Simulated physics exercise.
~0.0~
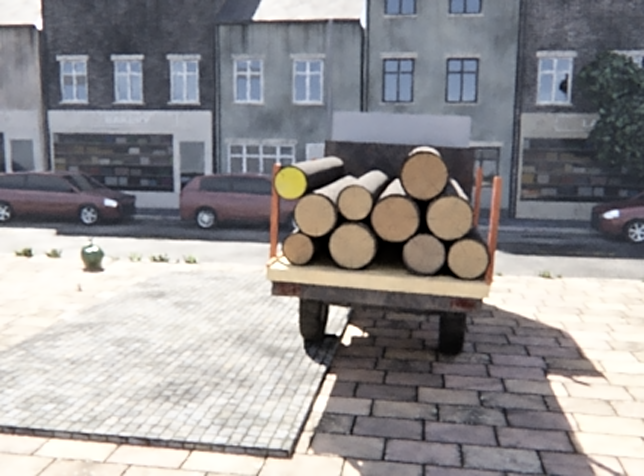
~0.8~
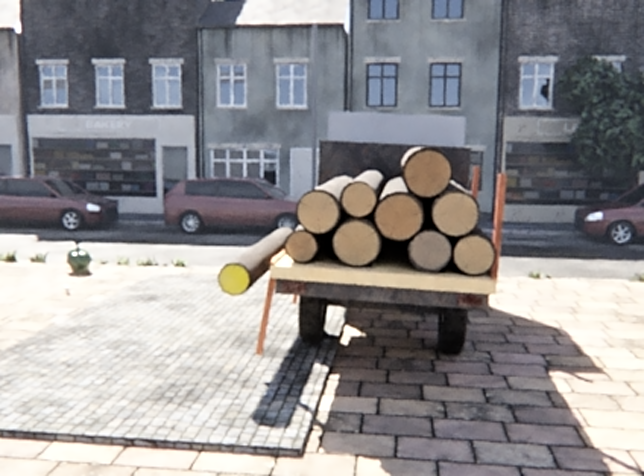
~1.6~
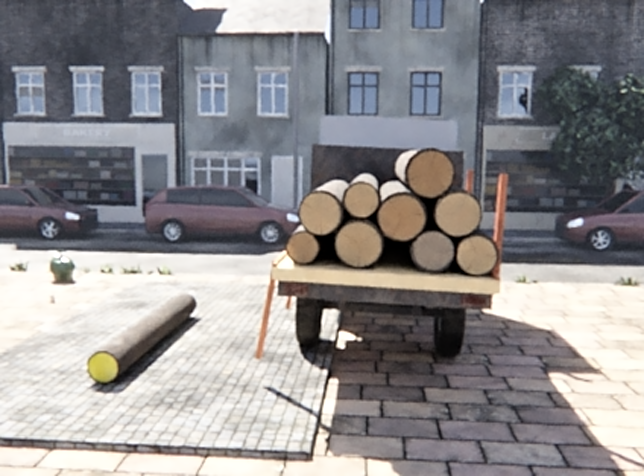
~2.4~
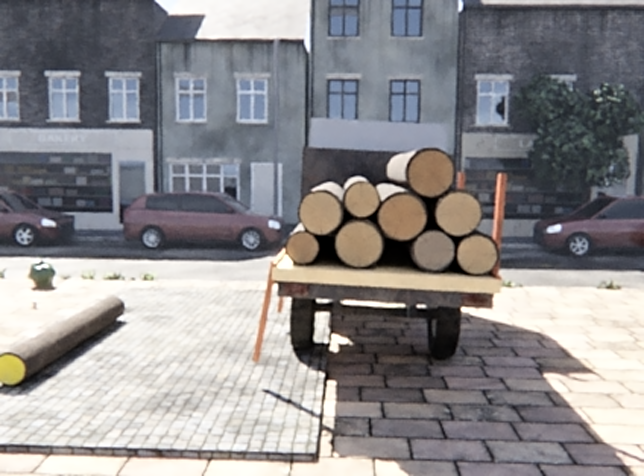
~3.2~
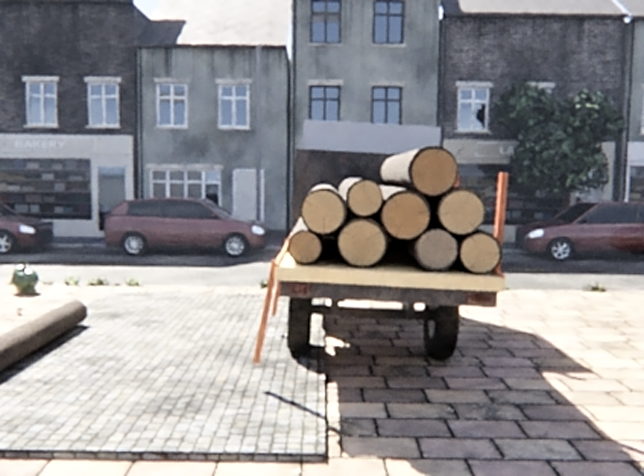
A flatbed lorry stood still with a stack of logs when the posts on its left side swung down, and the yellow-ended log dropped off that side, rolled left across the paving and went partly out of view while the others stayed aboard.
